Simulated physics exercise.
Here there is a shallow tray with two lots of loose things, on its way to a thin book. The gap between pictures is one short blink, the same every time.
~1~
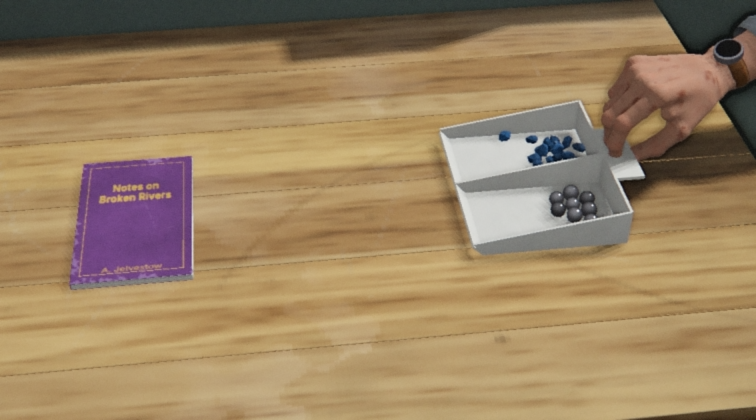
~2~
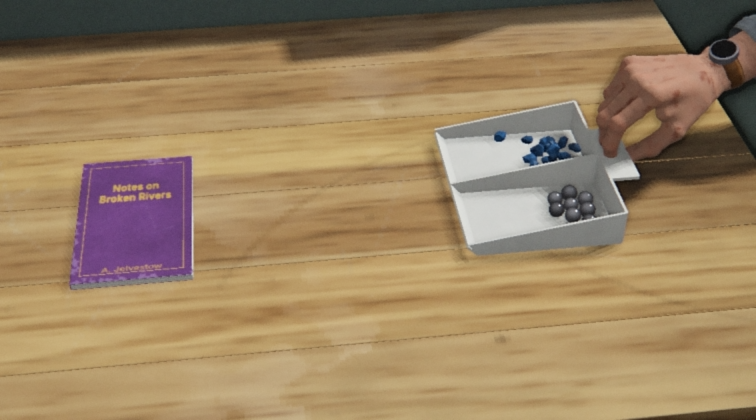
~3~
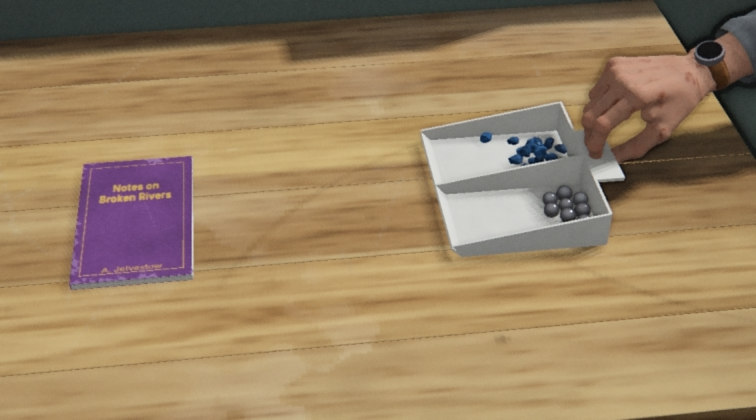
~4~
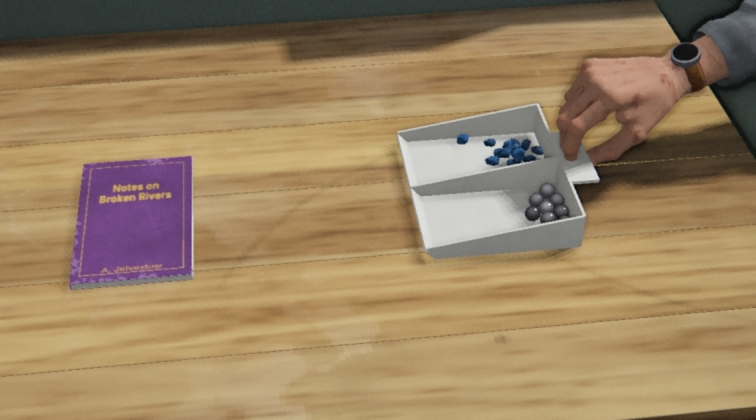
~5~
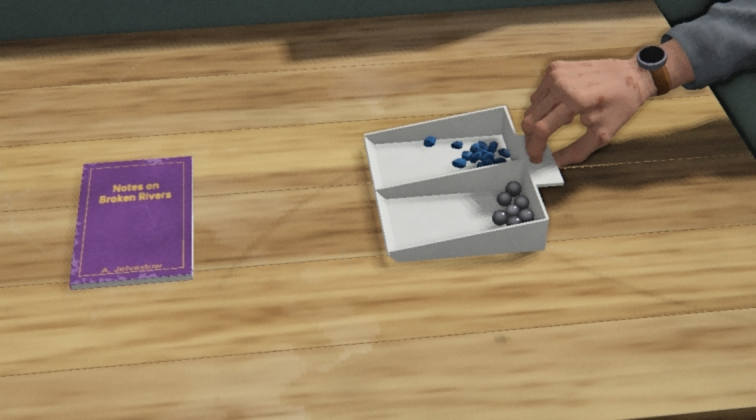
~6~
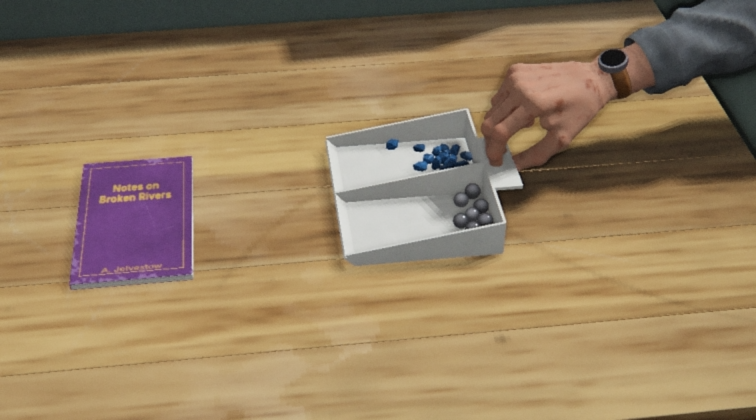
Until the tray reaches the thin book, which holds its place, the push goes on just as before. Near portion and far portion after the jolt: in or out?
Near portion: Out, some of it; far portion: In.
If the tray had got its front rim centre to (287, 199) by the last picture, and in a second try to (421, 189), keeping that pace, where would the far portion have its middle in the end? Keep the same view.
Around (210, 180) in the first try, (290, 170) in the second.
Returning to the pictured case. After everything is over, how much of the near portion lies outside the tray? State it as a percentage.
My estimate is close to 40 per cent of the pieces.
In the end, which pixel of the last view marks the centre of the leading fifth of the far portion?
Rest point near (209, 176) px.
Then, 0.10 s later than the last frame, tray still sliding, front rim near (263, 201); near portion all inside; far portion all inside.
Then, 0.29 s later than the last frame, tray stopped at the thin book; near portion all inside, moved towards the front rim; far portion all inside, moved towards the front rim.
Then, 0.50 s later than the last frame, tray stopped at the thin book; near portion roughly a third out of the tray; far portion all inside, moved towards the front rim.
When it is over, tray stopped at the thin book; near portion roughly a third out of the tray; far portion all inside, moved towards the front rim.
